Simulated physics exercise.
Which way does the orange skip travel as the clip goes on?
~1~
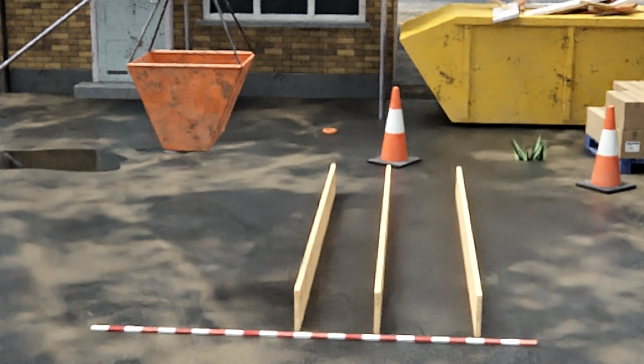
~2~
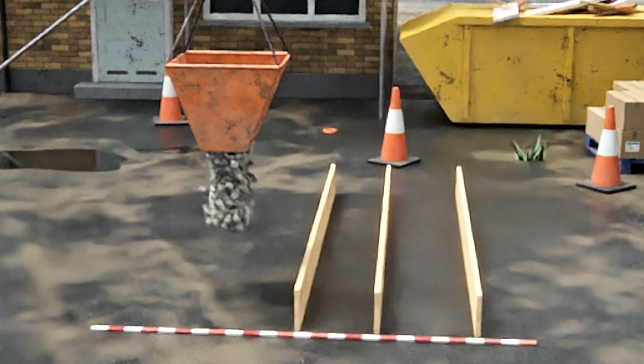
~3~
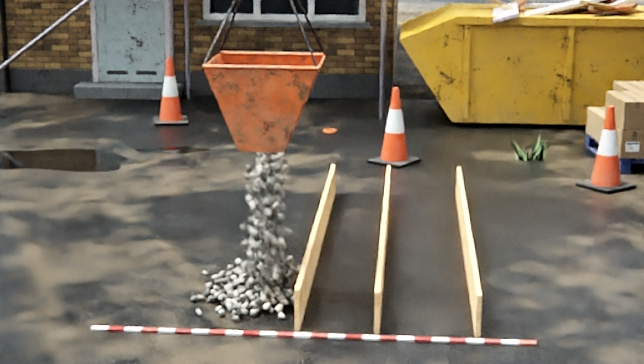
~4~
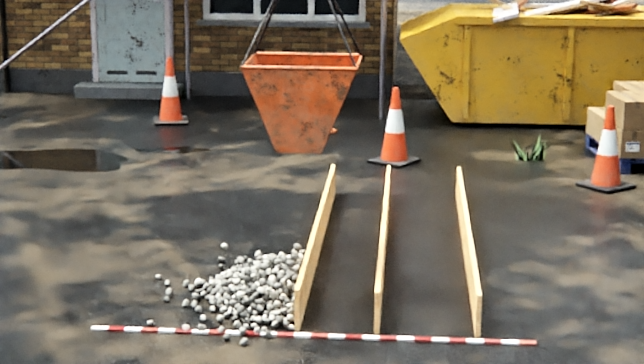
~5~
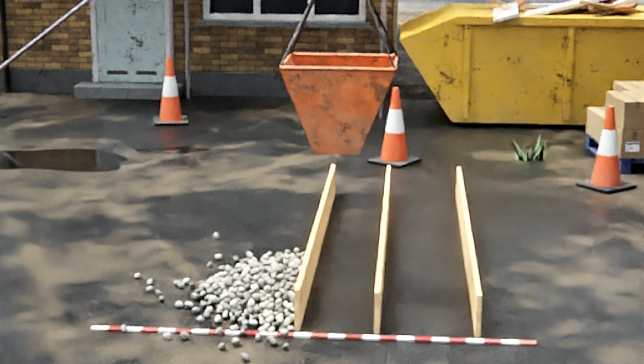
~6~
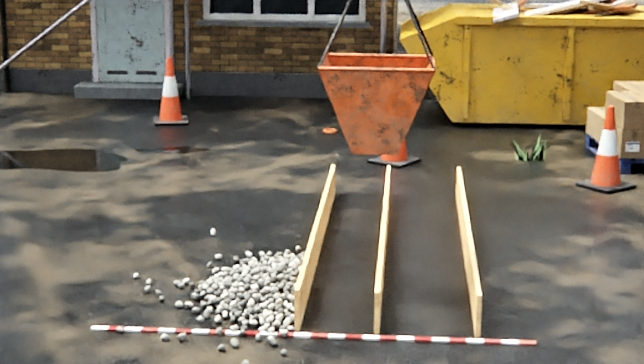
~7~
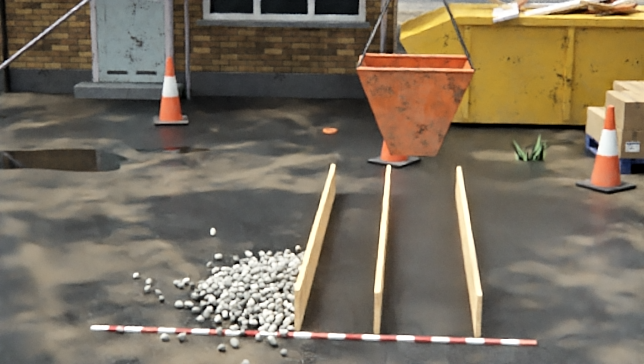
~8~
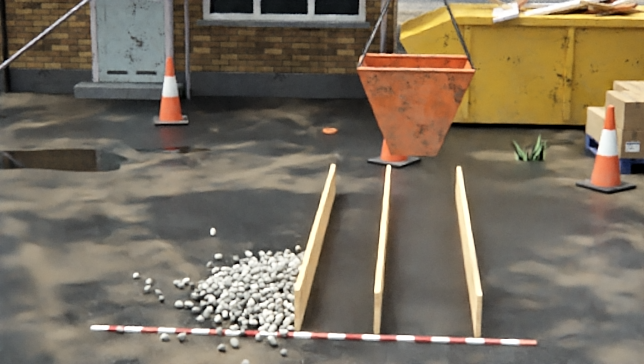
The orange skip travels to the right, hanging above the ground, and then comes to a stop.
